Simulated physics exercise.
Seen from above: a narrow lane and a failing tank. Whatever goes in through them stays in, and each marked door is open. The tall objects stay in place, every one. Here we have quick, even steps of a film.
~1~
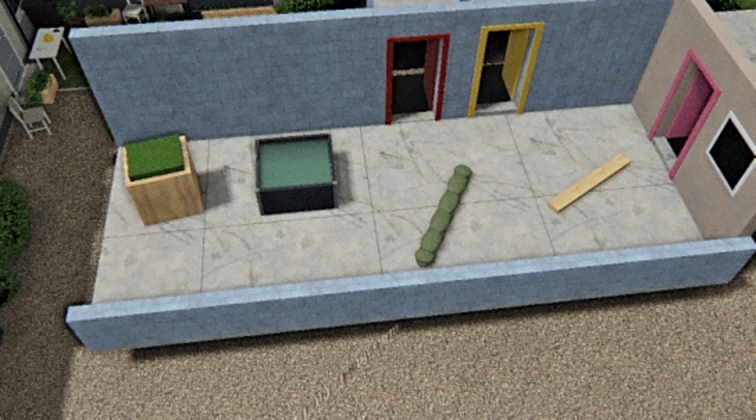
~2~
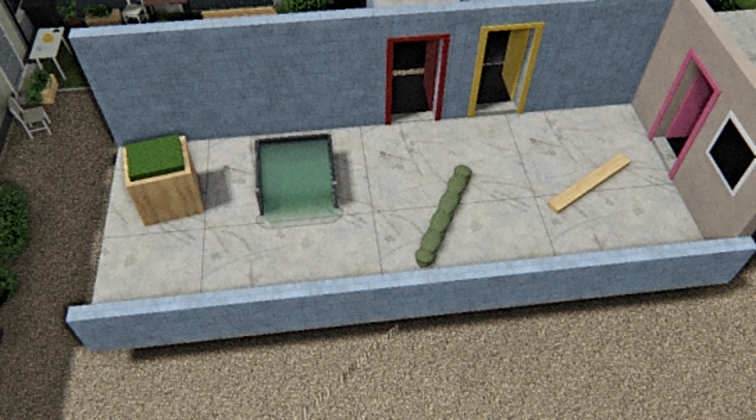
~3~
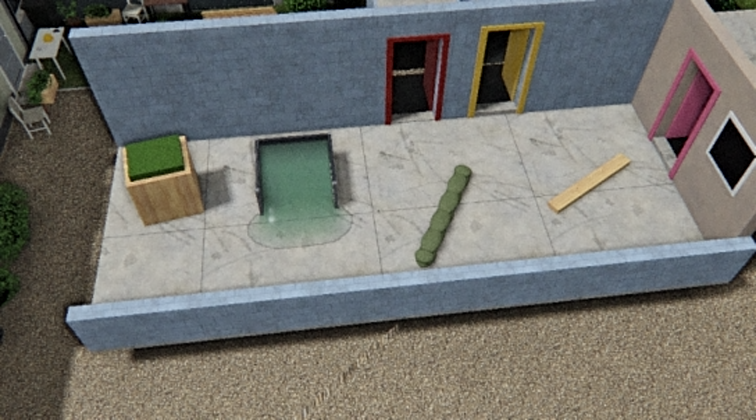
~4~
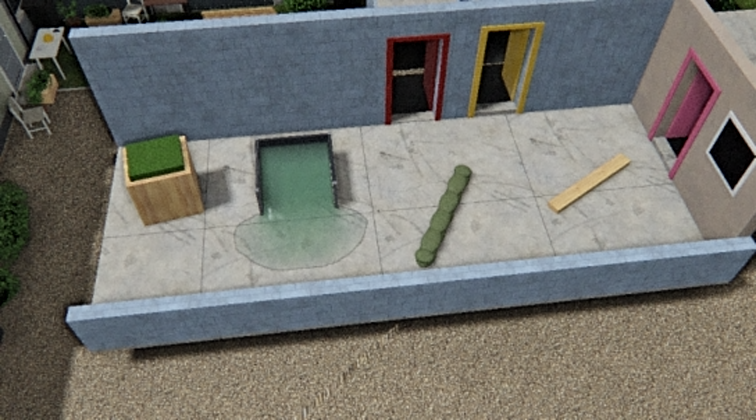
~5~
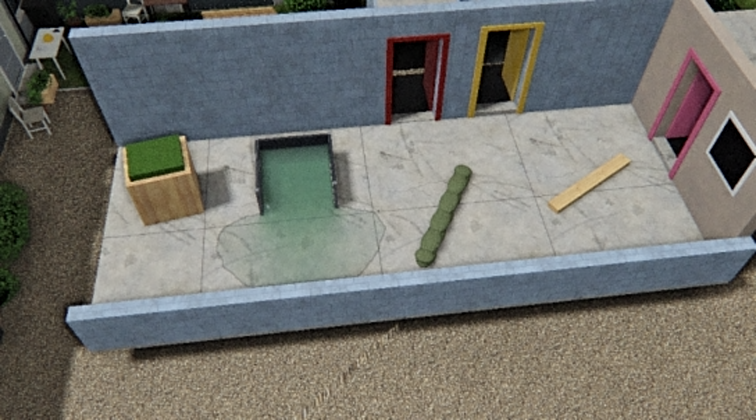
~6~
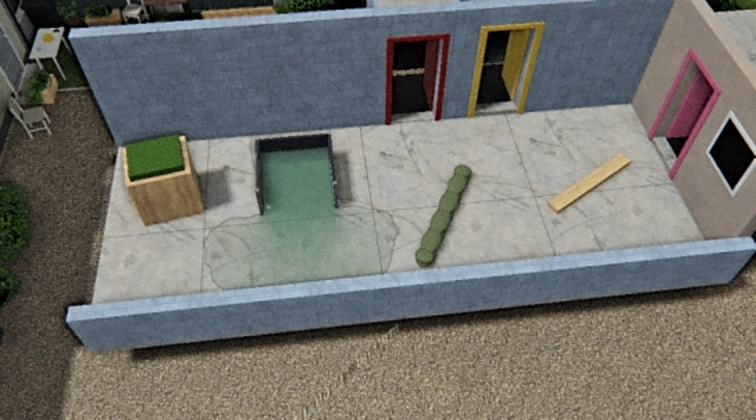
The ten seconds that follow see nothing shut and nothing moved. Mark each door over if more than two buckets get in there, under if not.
Pink door: Under, yellow door: Under, red door: Under.
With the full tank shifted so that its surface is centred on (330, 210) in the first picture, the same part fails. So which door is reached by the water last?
Answer: The one in yellow.
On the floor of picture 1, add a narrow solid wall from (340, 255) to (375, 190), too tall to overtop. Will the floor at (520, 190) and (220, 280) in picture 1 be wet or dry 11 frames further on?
Spared and submerged, in that order.
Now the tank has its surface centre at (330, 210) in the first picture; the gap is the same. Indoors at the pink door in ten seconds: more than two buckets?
One by one: Pink door is under.
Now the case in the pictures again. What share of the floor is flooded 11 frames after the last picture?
Estimated share: Around 25 %.
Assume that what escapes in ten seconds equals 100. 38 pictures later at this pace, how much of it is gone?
It would be around 75 %.
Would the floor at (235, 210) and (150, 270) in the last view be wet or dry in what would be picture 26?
The first spot not yet wet, the second inundated.
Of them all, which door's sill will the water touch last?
Answer: The yellow door.
A moment on, water covers 15 % of the floor; the pink door not reached, the yellow door not reached, the red door not reached.
Next, water covers 25 % of the floor; the pink door not reached, the yellow door not reached, the red door not reached.
Then, water covers 40 % of the floor; the pink door not reached, the yellow door not reached, the red door not reached.
Later, water covers 45 % of the floor; the pink door wet at the sill, nothing in, the yellow door not reached, the red door wet at the sill, nothing in.
In the end, water covers 60 % of the floor; the pink door wet at the sill, nothing in, the yellow door wet at the sill, nothing in, the red door wet at the sill, nothing in.
